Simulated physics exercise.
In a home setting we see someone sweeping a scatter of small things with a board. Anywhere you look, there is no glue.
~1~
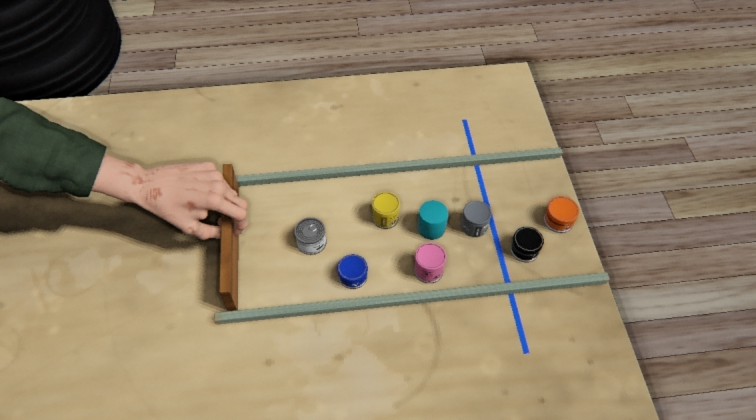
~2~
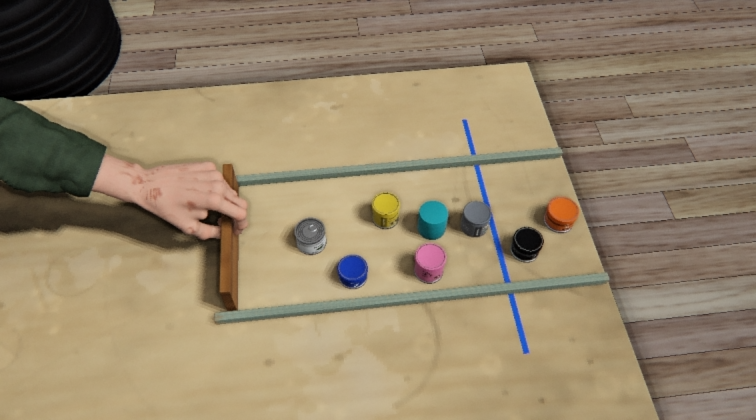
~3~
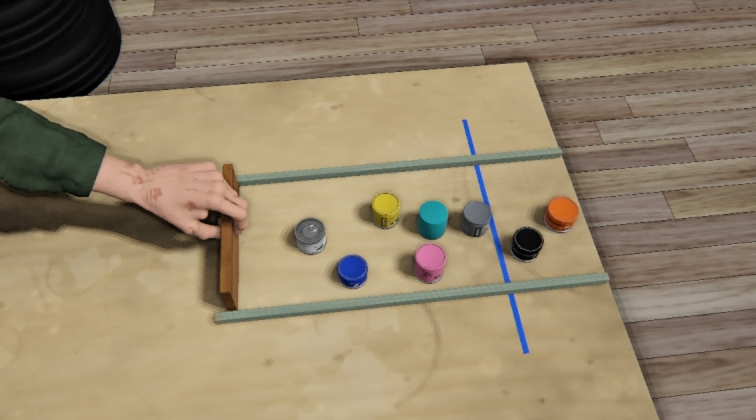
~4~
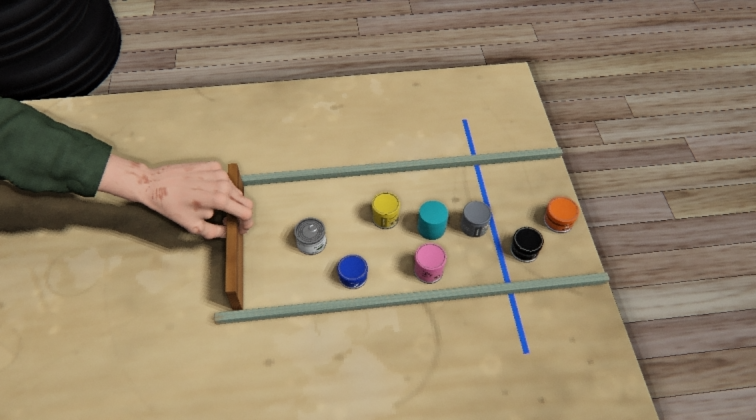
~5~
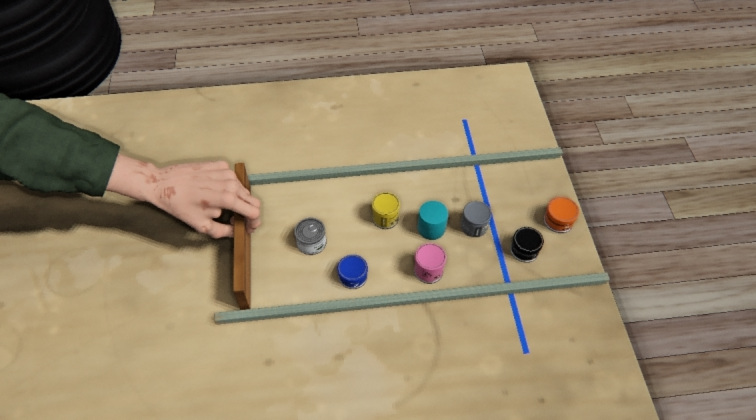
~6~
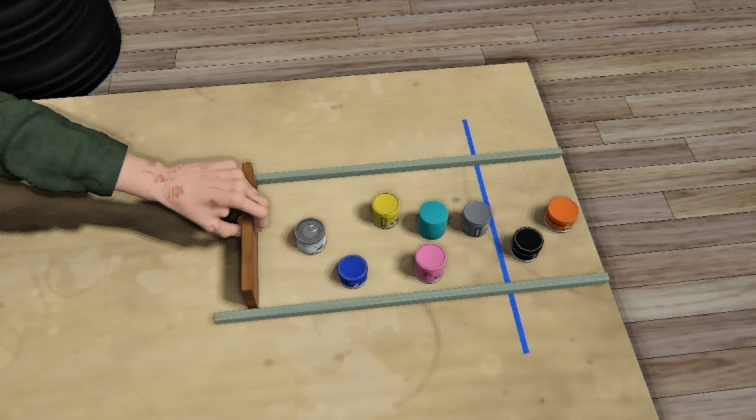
Hand sliding a wooden board slightly right between two rails toward small colourful paint pots, which stay still on a tabletop.
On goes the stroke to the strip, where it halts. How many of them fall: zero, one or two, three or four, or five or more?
Zero.
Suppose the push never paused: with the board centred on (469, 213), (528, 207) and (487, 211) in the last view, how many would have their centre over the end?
Respectively, 0, 1 and 0.
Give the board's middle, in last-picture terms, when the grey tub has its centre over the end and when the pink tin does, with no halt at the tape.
The middle would be close to (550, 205) and then close to (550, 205).
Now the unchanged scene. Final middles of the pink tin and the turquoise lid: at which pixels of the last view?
Pink tin: About (548, 262); turquoise lid: About (514, 205).
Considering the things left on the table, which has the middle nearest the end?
The one is the orange pot.
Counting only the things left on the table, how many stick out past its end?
Overhanging ones - 0.
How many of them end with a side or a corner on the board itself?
3 end up touching it.
Soon after, none off yet; orange pot at rest near (561, 215); black pot at rest near (527, 245); grey tub at rest near (476, 220).
At rest, the number that fall off is zero.
